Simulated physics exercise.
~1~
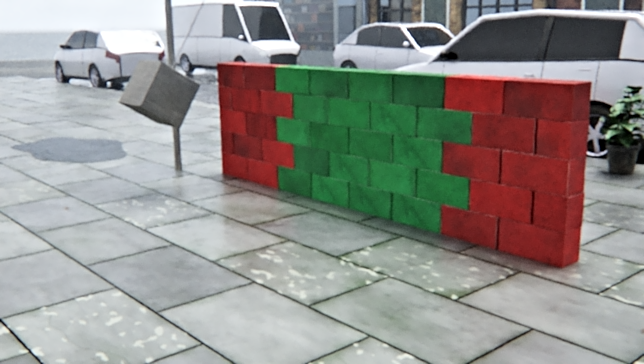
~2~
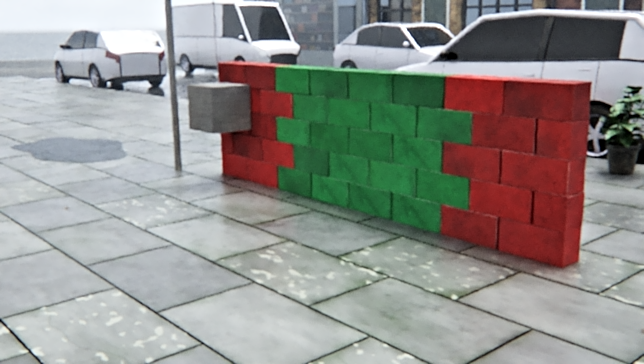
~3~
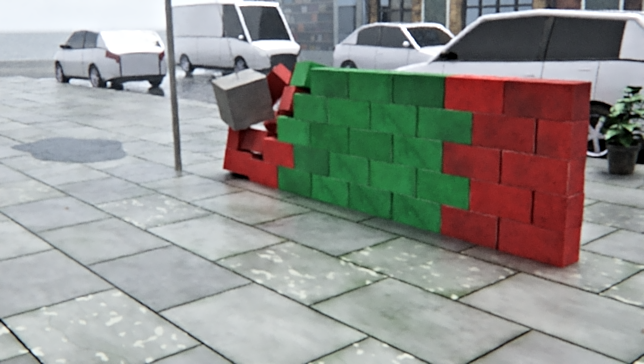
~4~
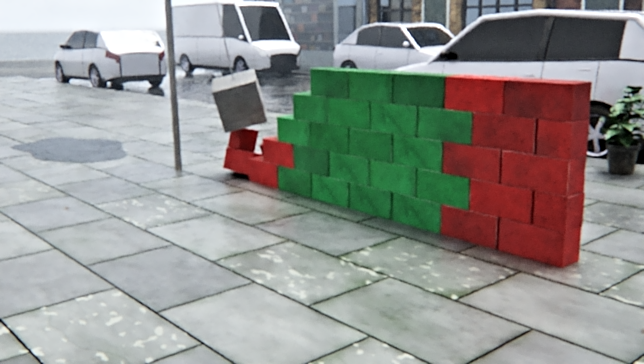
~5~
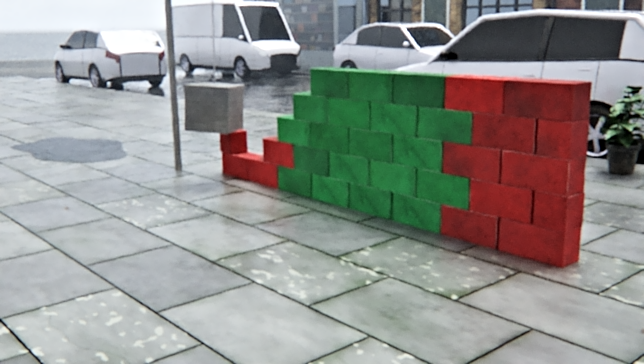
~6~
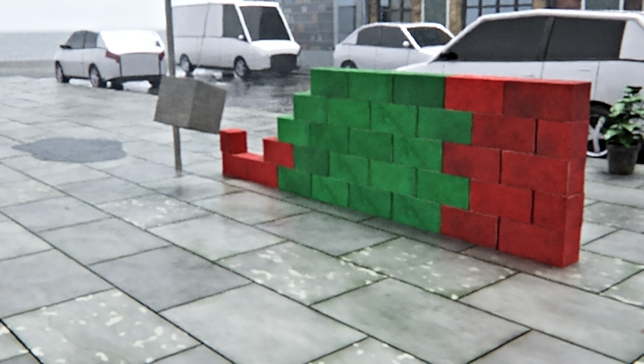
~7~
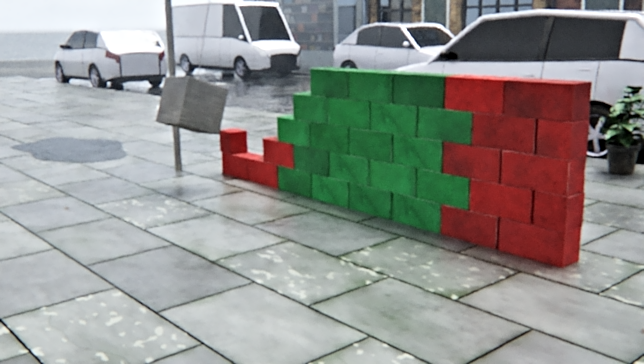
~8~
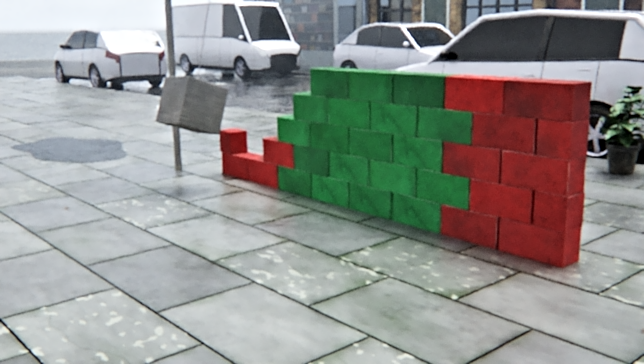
A grey block swinging into the left end of a red and green block wall, knocking red blocks away, then hanging still.
